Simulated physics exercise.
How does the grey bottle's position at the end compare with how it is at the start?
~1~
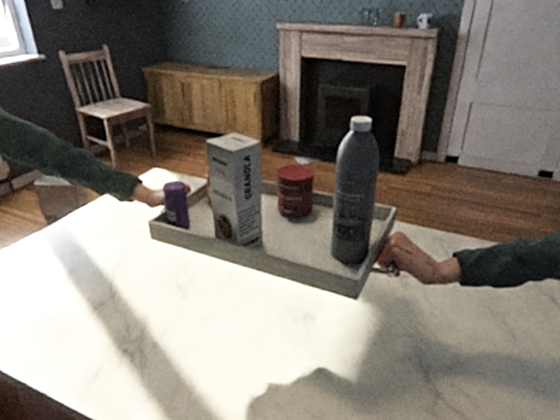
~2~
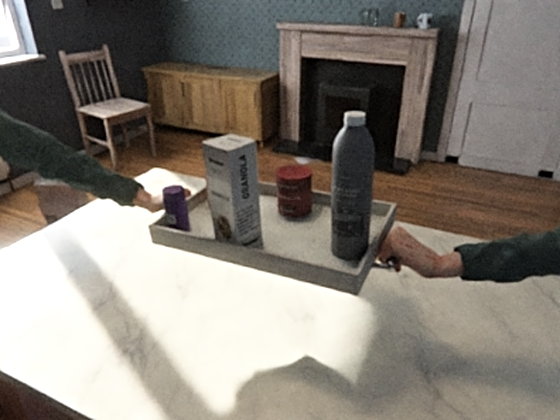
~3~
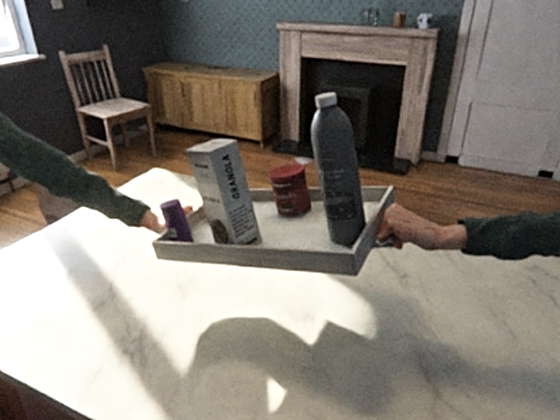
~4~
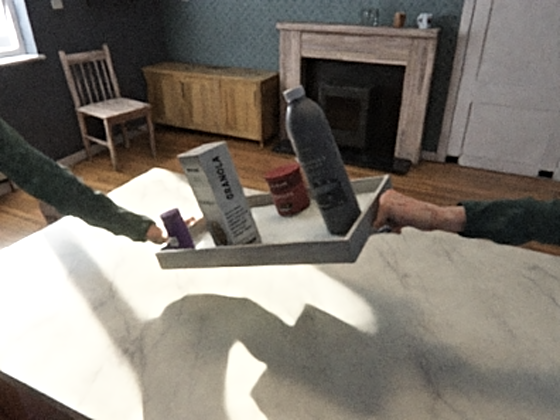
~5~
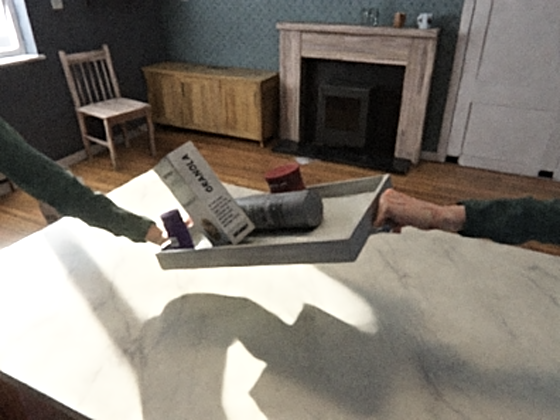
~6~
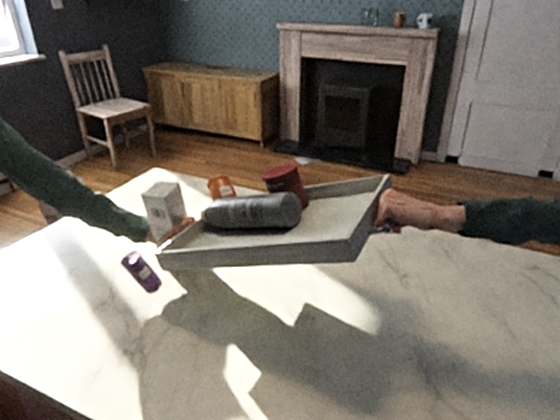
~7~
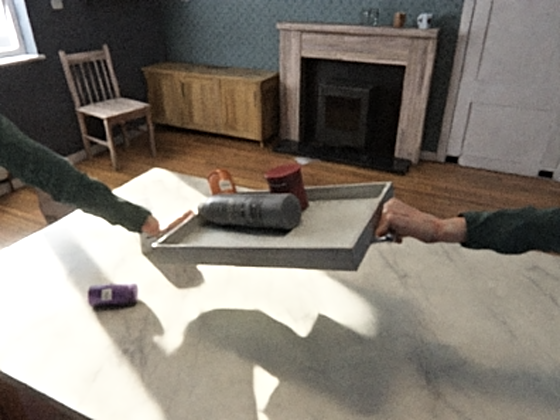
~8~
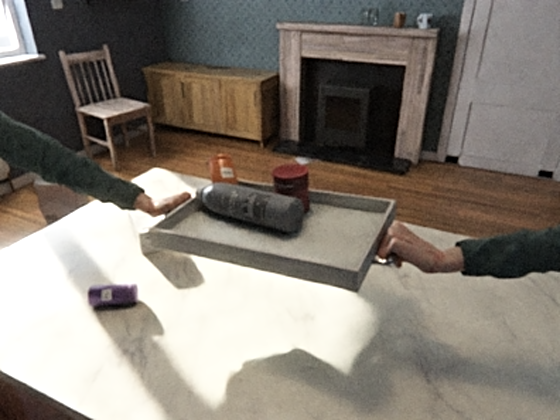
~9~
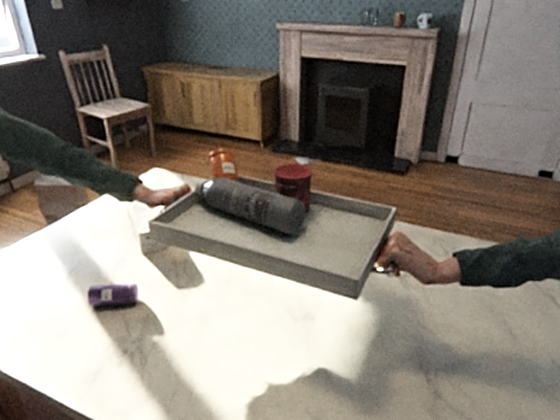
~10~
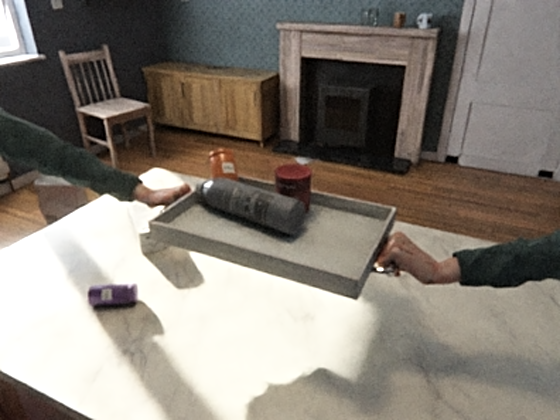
At the start the grey bottle stands upright on the tray, but by the end it is lying on its side on the tray.
